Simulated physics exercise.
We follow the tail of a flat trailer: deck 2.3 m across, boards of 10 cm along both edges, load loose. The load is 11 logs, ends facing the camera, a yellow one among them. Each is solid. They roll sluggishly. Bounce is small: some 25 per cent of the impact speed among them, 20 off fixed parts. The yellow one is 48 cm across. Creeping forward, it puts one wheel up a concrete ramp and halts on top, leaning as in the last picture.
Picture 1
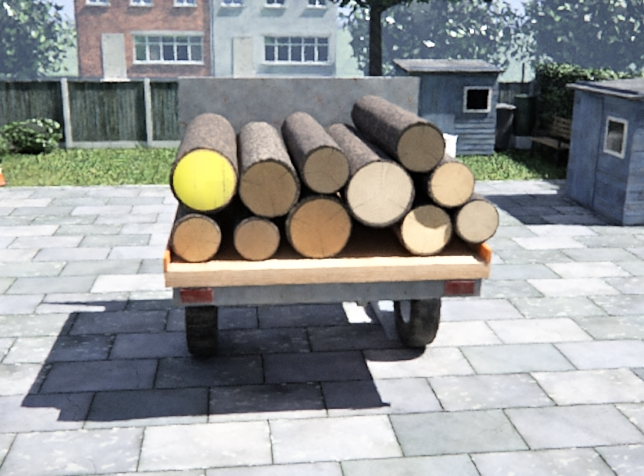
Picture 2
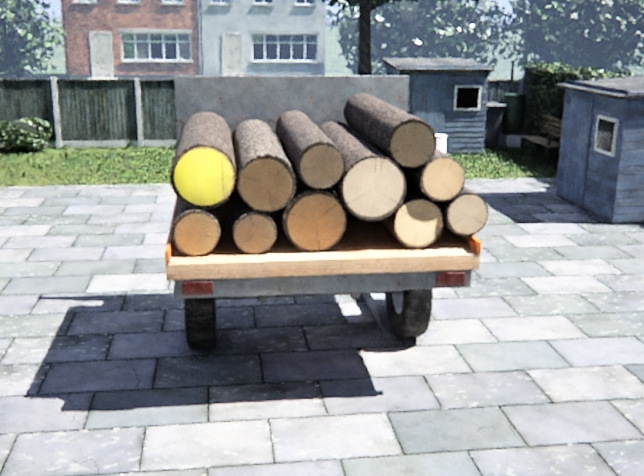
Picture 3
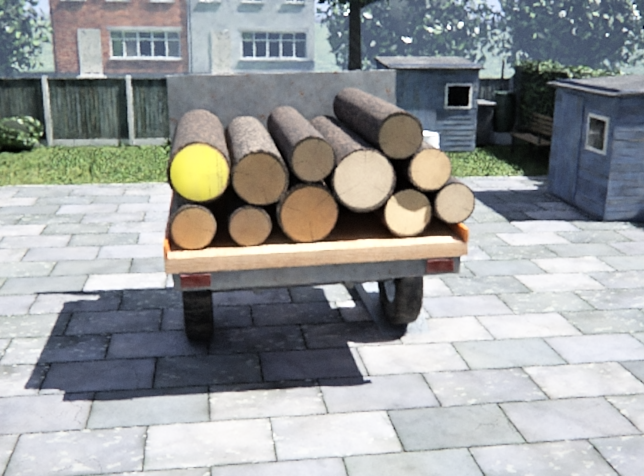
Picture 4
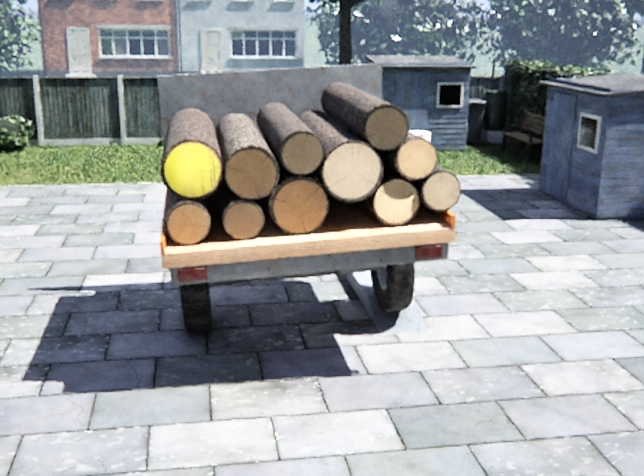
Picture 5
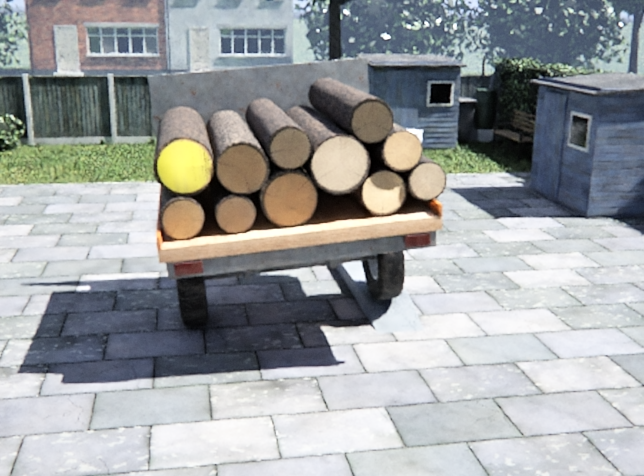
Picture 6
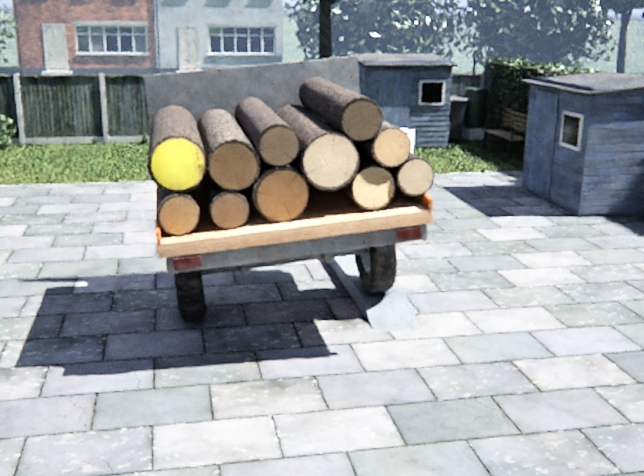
In a paved yard, a trailer of logs creeps forward and leans gently left.
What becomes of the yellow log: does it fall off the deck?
The yellow one goes over the edge.
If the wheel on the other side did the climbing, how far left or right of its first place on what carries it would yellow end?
About 0 cm to the left.
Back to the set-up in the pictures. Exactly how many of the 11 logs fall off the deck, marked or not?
1 of them.
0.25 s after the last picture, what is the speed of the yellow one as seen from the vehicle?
About 0.4 m/s.
Another 0.2 s on from the last picture, yellow is up on others, 15 cm from the left edge, rolling left; 0 off so far.
Another 0.5 s on from the last picture, yellow is up on others, 5 cm from the left edge, rolling left; 0 off so far.
Another 0.6 s on from the last picture, yellow is dropping off the left side; 1 off so far.
In the end (2.2 s after the last picture), yellow is on the ground to the left; 1 off so far.
